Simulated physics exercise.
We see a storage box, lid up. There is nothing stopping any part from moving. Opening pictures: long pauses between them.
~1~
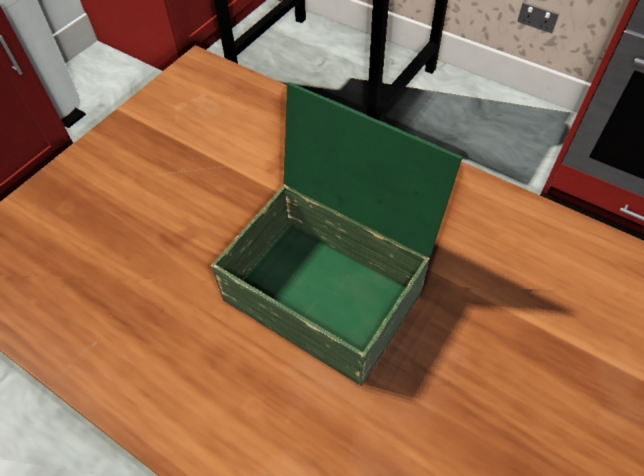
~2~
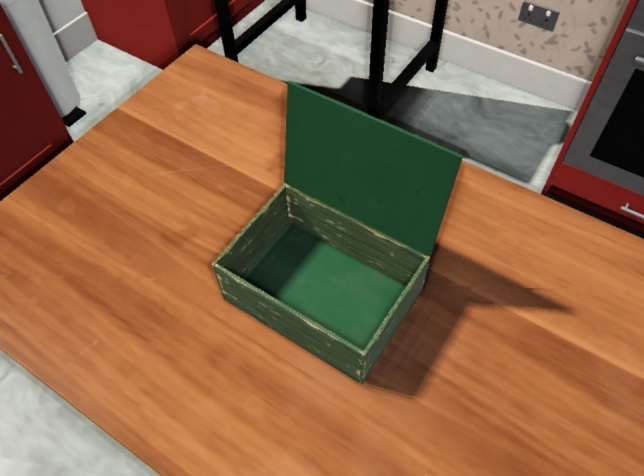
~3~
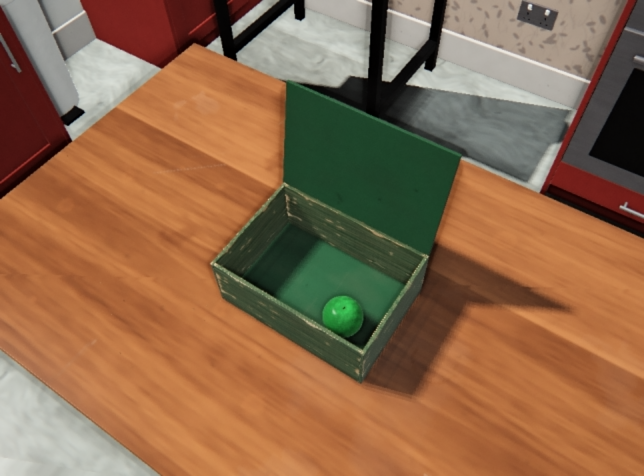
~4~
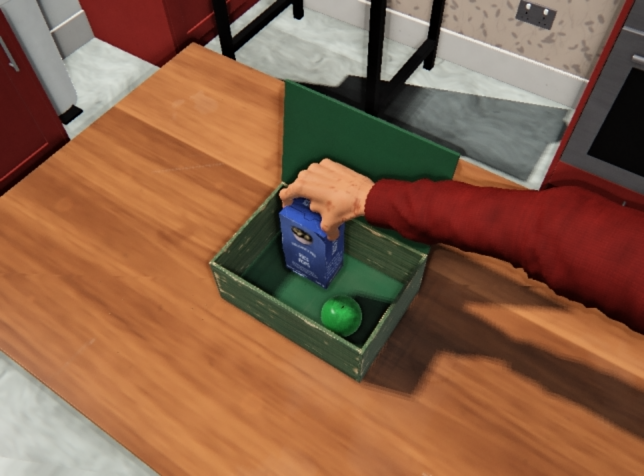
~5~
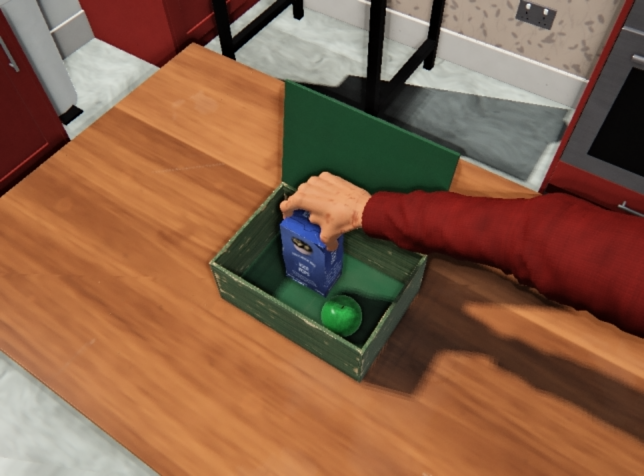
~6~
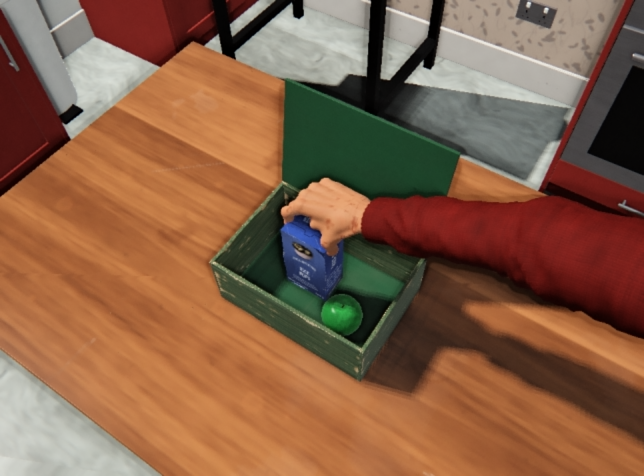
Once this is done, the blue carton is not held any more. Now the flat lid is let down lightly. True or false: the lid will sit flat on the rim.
False.
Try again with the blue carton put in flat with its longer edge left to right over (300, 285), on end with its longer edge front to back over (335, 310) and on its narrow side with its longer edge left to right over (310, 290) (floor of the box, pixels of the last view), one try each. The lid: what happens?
With the first placement it closes properly, with the second it closes properly, and with the third it closes properly.
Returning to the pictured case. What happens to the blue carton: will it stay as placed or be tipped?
After all that, it finishes out of line.
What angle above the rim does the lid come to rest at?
It stays some 40° above the rim.
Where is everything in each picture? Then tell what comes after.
In the first picture, the last thing is not in view yet.
In the second picture, the last thing is not in view yet.
In the third picture, the last thing is not in view yet; green apple (343, 317).
In the fourth picture, coming down; blue carton (313, 241); green apple (341, 316).
In the fifth picture, coming down; blue carton (313, 251); green apple (342, 316).
In the sixth picture, in place under the hand; blue carton (314, 255); green apple (342, 315).
Then, 0.40 s after the last picture, blue carton tipped 29° from how it was near (285, 259); green apple rolled a little.
Then, 1.20 s after the last picture, lid starting down; blue carton tipped 61° from how it was near (281, 242); green apple rolled a little.
Then, 1.70 s after the last picture, lid 46° above the rim; blue carton tipped 61° from how it was near (281, 242); green apple rolled a little.
At rest, lid 39° above the rim; tipped over in the box, blue carton; green apple in place. Seen from the same camera at the end, blue carton near (281, 243).
